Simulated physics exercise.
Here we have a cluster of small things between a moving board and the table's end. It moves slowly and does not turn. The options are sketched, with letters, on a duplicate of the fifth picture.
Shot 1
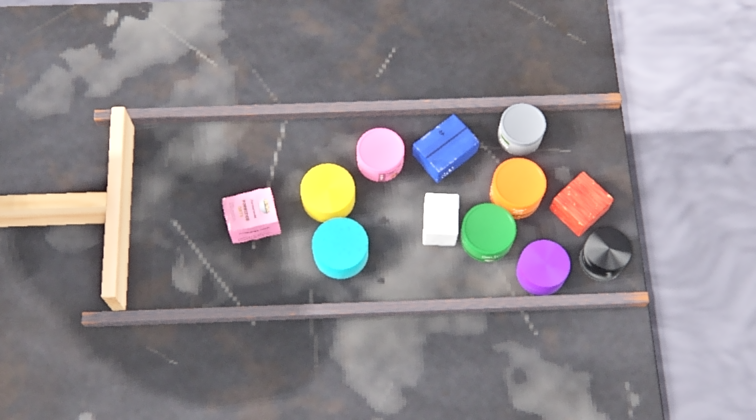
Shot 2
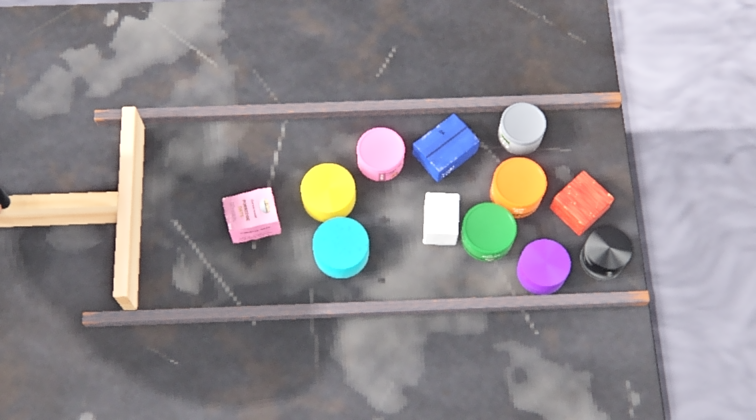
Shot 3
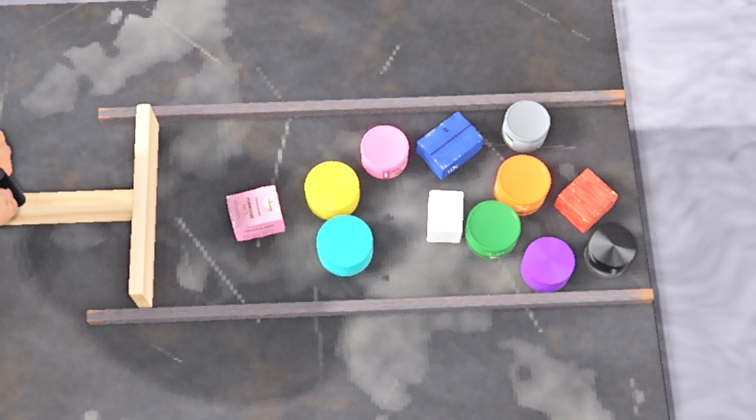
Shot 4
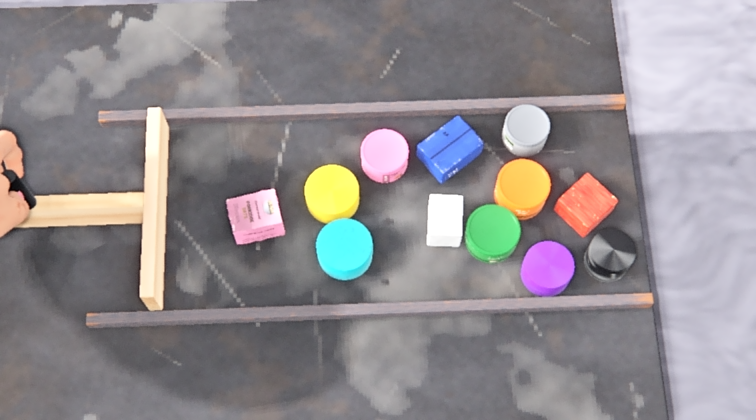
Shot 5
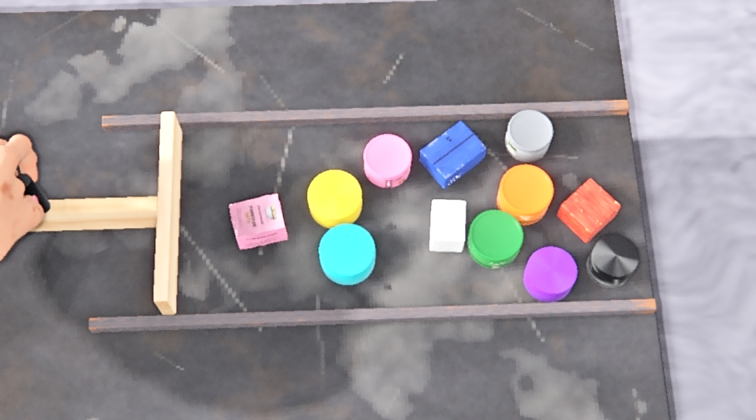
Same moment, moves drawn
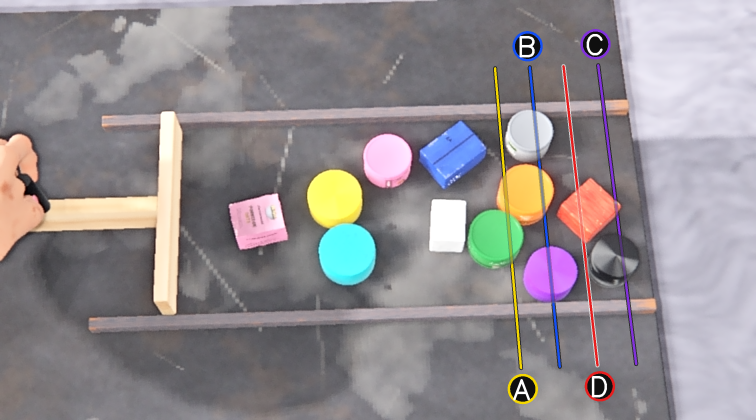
A hand came into view at the left, holding a wooden pusher that slid slowly right between two rails toward a pink box, while the scattered colourful tubs and boxes stayed in place.
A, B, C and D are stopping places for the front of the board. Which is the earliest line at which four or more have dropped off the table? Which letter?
Stop at B.
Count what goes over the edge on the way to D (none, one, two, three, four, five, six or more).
By then, six or more.
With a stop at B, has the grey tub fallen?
By then, yes.
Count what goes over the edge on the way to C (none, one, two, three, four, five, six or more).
By then, six or more.
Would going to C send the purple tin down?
Yes.
On the marked copy, A at (507, 210); B at (544, 209); C at (616, 206); D at (580, 208).
Following B. Soon after the start, board (302, 199); pink tub (398, 148); turquoise pot (367, 264).
Later, board (437, 194); red block (594, 208); purple tin (572, 277).
In the end, board (545, 191); black tin over the edge; red block over the edge; four fallen.
As for the rest, A drops only one; C drops ten, but is farther than needed; D drops eight, but is farther than needed.
